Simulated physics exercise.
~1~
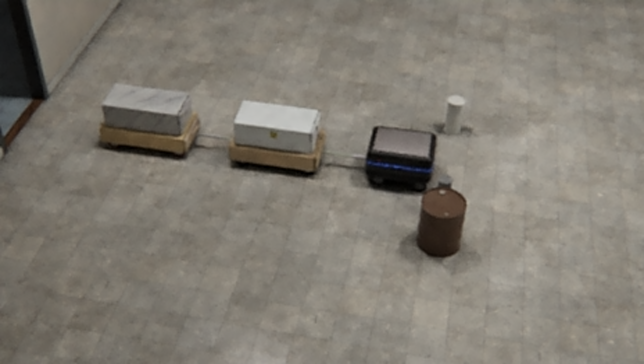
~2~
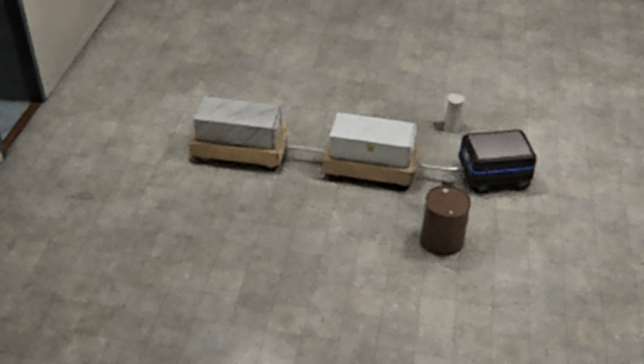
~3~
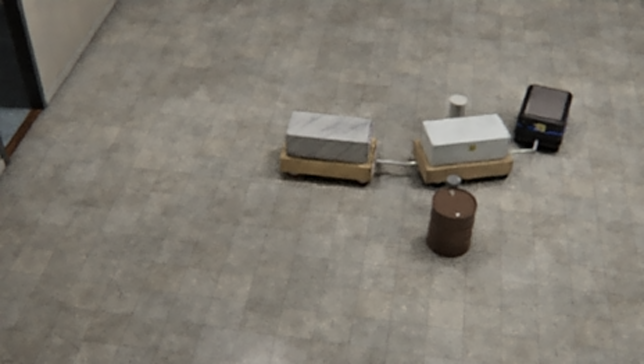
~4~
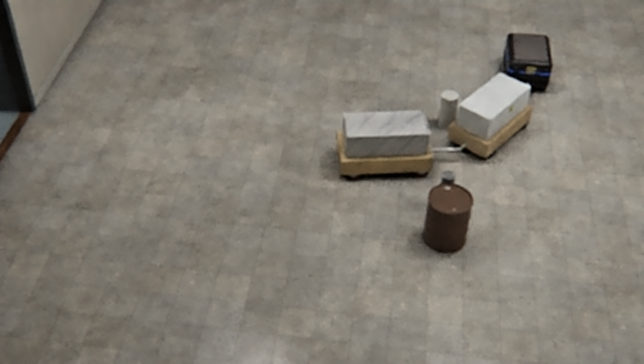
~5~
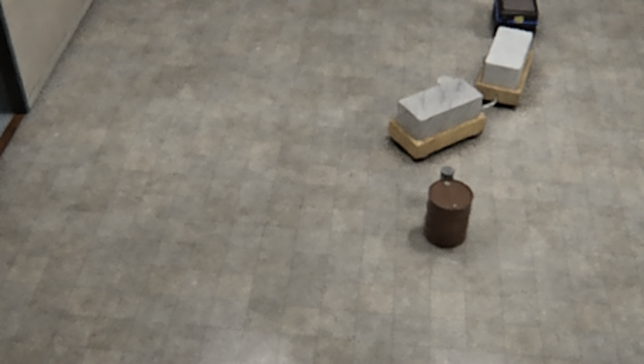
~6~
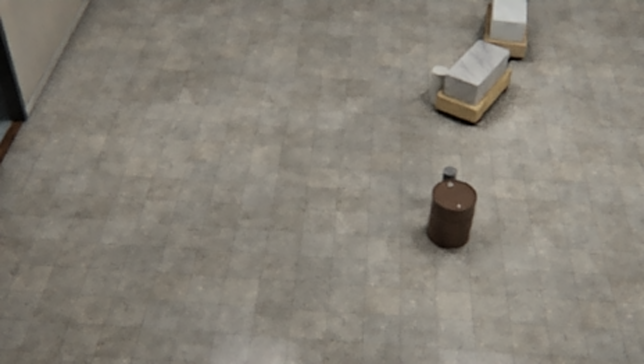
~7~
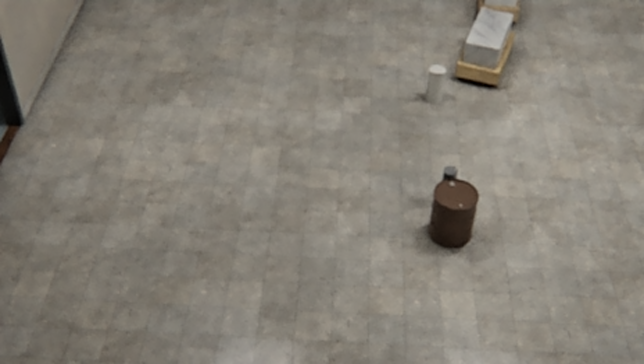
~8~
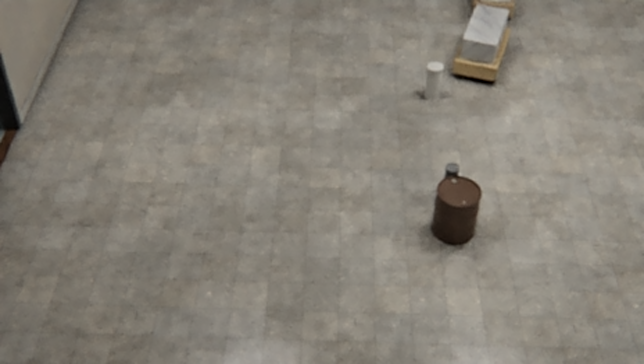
In this clip, a dark tug pulls two box-laden carts rightward between a white canister and a brown drum with a grey canister behind it, then turns left and heads up out of view, the rear cart shifting the still-upright white canister slightly and ending near the top edge.
